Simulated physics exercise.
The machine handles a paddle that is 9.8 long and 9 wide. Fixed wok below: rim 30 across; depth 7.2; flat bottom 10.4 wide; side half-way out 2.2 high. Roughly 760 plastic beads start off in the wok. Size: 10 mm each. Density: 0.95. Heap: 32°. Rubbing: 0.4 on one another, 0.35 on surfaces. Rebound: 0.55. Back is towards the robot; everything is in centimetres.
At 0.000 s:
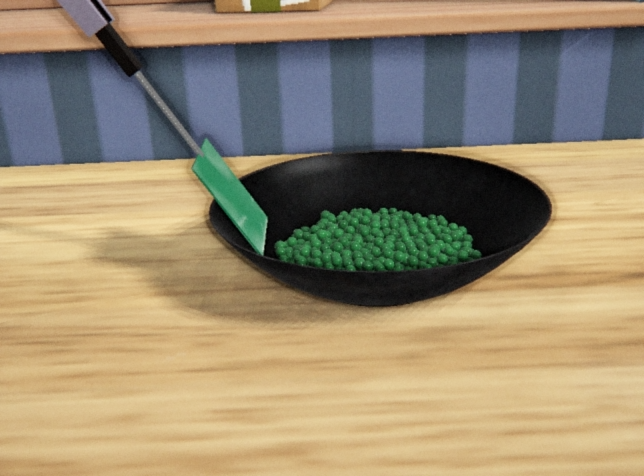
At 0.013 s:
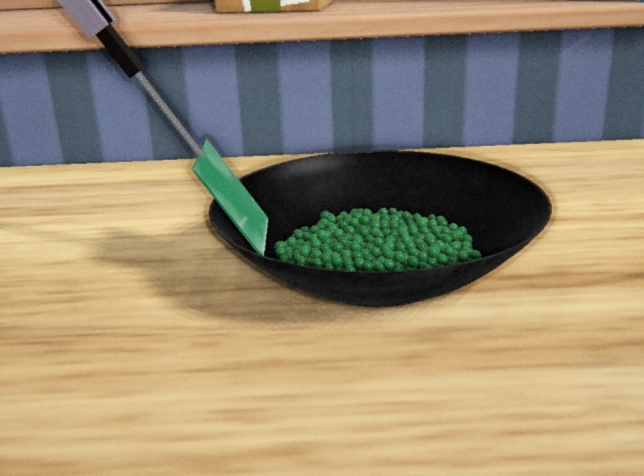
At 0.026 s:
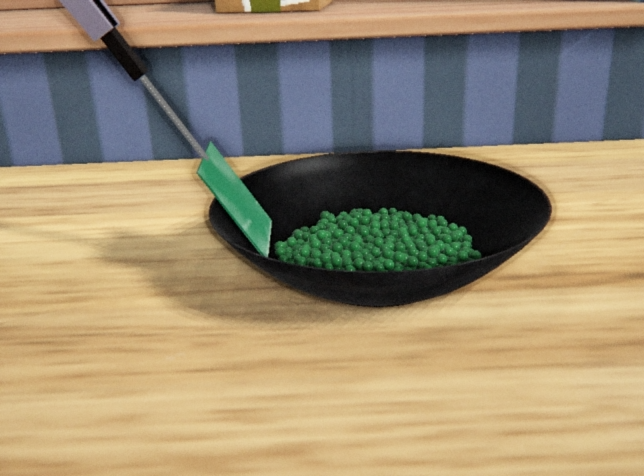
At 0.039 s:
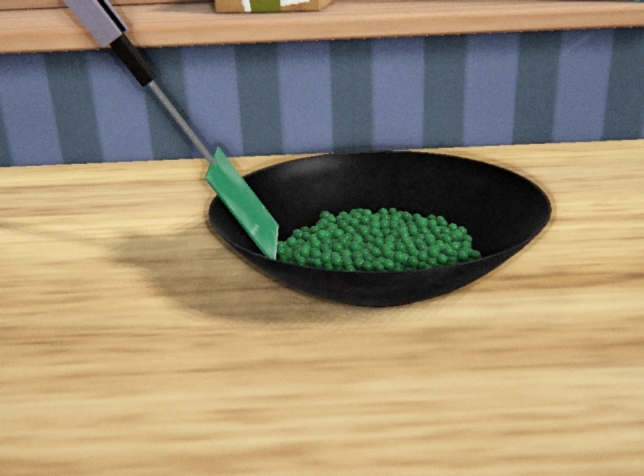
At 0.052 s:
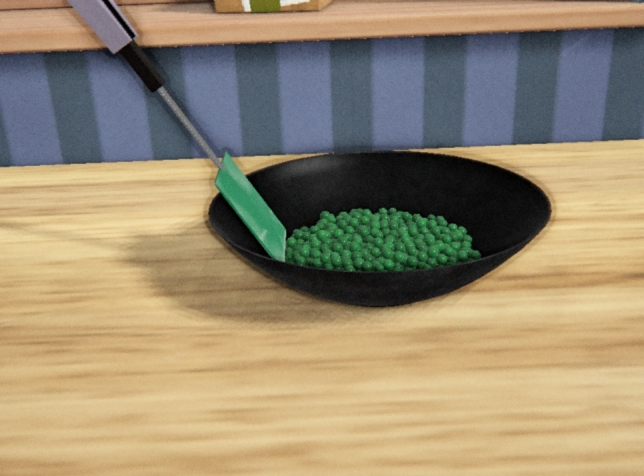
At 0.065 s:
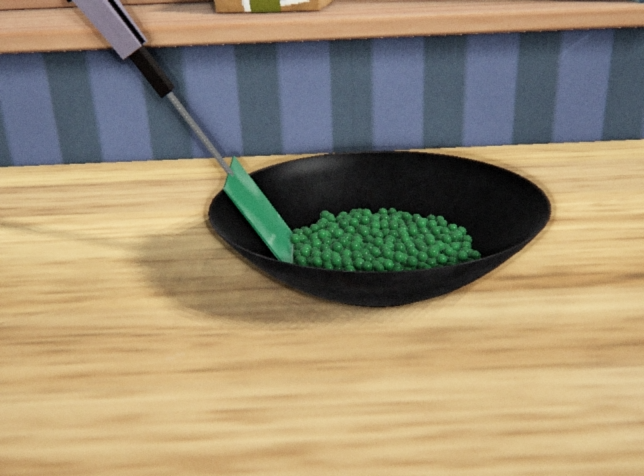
On a wooden counter, a green paddle slides slightly right inside a black wok of green beads.
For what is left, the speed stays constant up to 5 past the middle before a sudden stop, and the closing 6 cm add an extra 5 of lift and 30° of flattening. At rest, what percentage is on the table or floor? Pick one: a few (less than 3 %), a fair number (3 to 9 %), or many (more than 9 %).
A few, less than 3 %.
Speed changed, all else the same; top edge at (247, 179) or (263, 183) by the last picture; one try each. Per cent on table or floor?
Estimates: About 5 %, about 15 %.
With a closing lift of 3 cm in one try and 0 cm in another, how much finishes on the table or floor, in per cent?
Roughly 0 per cent, then 0 per cent.
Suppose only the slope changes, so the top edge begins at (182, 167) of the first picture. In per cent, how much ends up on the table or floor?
0 percent or so.
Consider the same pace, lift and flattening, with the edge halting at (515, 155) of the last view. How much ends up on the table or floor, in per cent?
Estimate: Approx. 25 %.
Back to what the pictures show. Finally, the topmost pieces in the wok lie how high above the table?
Top of the heap: Roughly 6.5 cm above the table top.
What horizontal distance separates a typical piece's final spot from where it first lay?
About 3 cm.
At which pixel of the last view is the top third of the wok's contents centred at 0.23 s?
(434, 228).
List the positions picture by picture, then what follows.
The first frame shows paddle top edge at (199, 152), sloping 58°; upper third of the load around (377, 242), from x 280 to 475, top at y 210; 760 in the wok.
The second frame shows paddle top edge at (200, 153), sloping 58°; upper third of the load around (377, 243), from x 280 to 475, top at y 210.
The third frame shows paddle top edge at (204, 156), sloping 58°; upper third of the load around (377, 243), from x 280 to 475, top at y 210.
The fourth frame shows paddle top edge at (212, 161), sloping 58°; upper third of the load around (377, 243), from x 280 to 475, top at y 210.
The fifth frame shows paddle top edge at (220, 167), sloping 58°; upper third of the load around (377, 243), from x 280 to 475, top at y 210.
The sixth frame shows paddle top edge at (229, 171), sloping 58°; upper third of the load around (375, 242), from x 280 to 475, top at y 210; 760 in the wok.
By 0.15 s, sloping 58°, highest piece 6 above the table; 760 in the wok.
By 0.23 s, sloping 45°, highest piece 5 above the table; 760 in the wok.
By 0.48 s, sloping 28°, highest piece 6 above the table; 760 in the wok.
By 1.53 s, sloping 28°, highest piece 6 above the table; 760 in the wok.
Final count, 760 in the wok. That is 0 % on the table or floor.
